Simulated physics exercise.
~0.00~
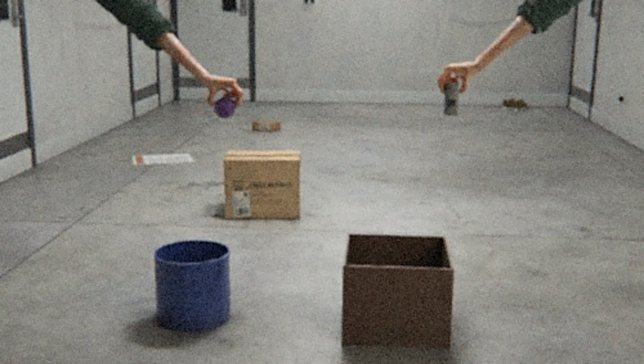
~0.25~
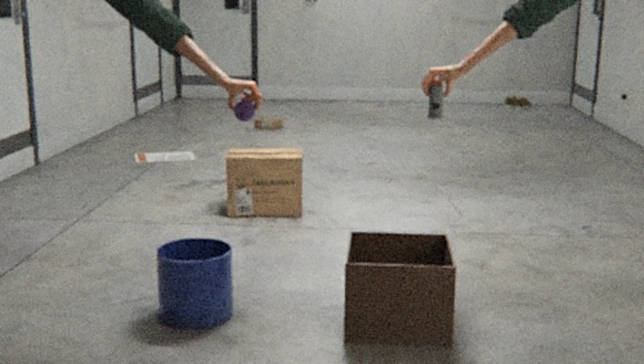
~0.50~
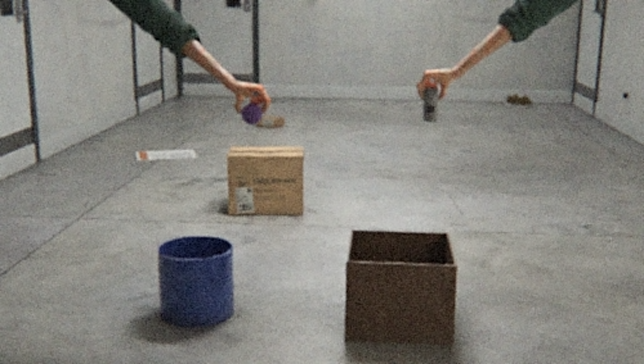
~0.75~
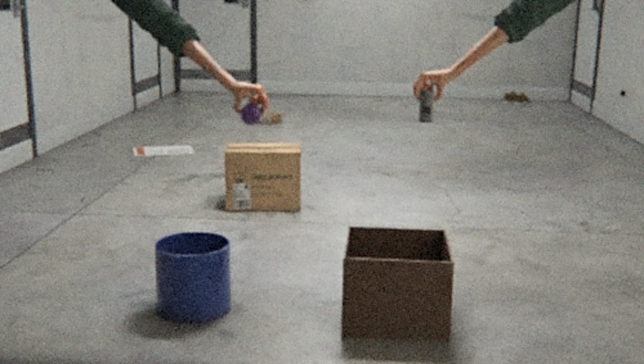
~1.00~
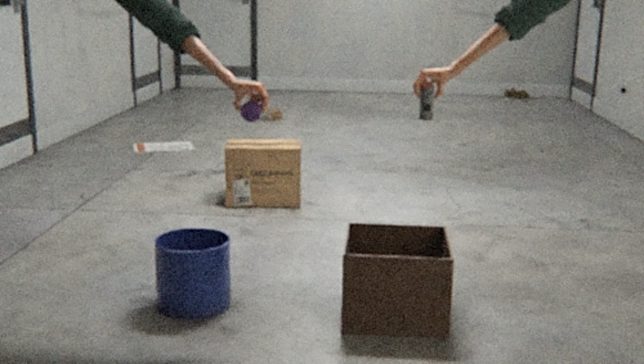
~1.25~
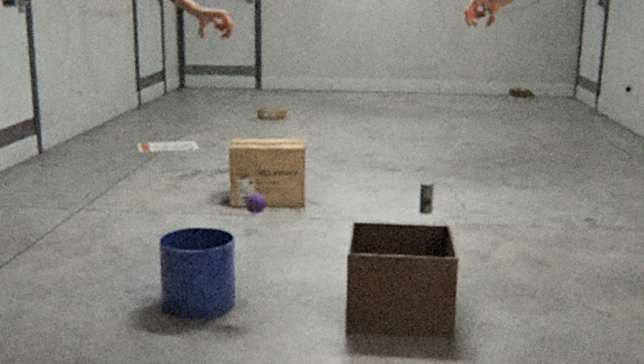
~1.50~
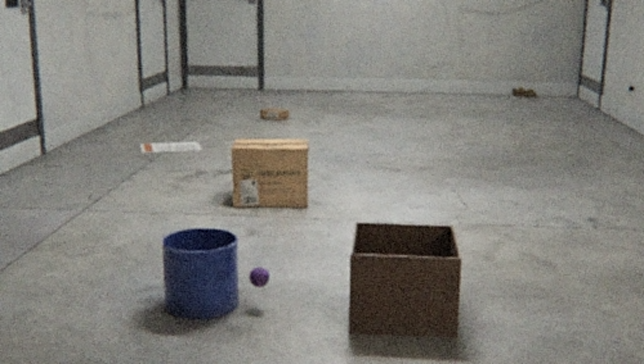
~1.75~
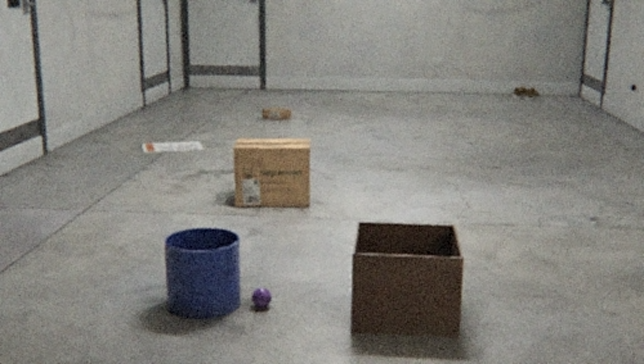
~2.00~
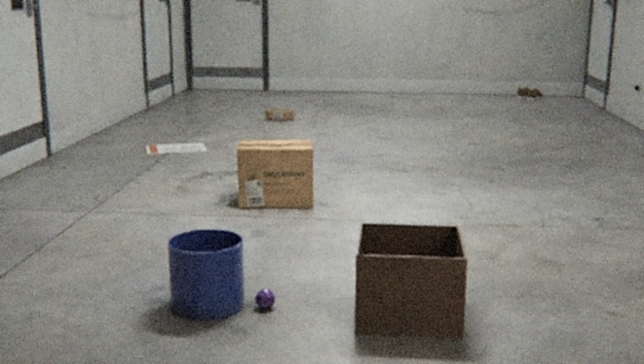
Two hands release a purple ball beside a blue bucket and a grey can into a brown box.
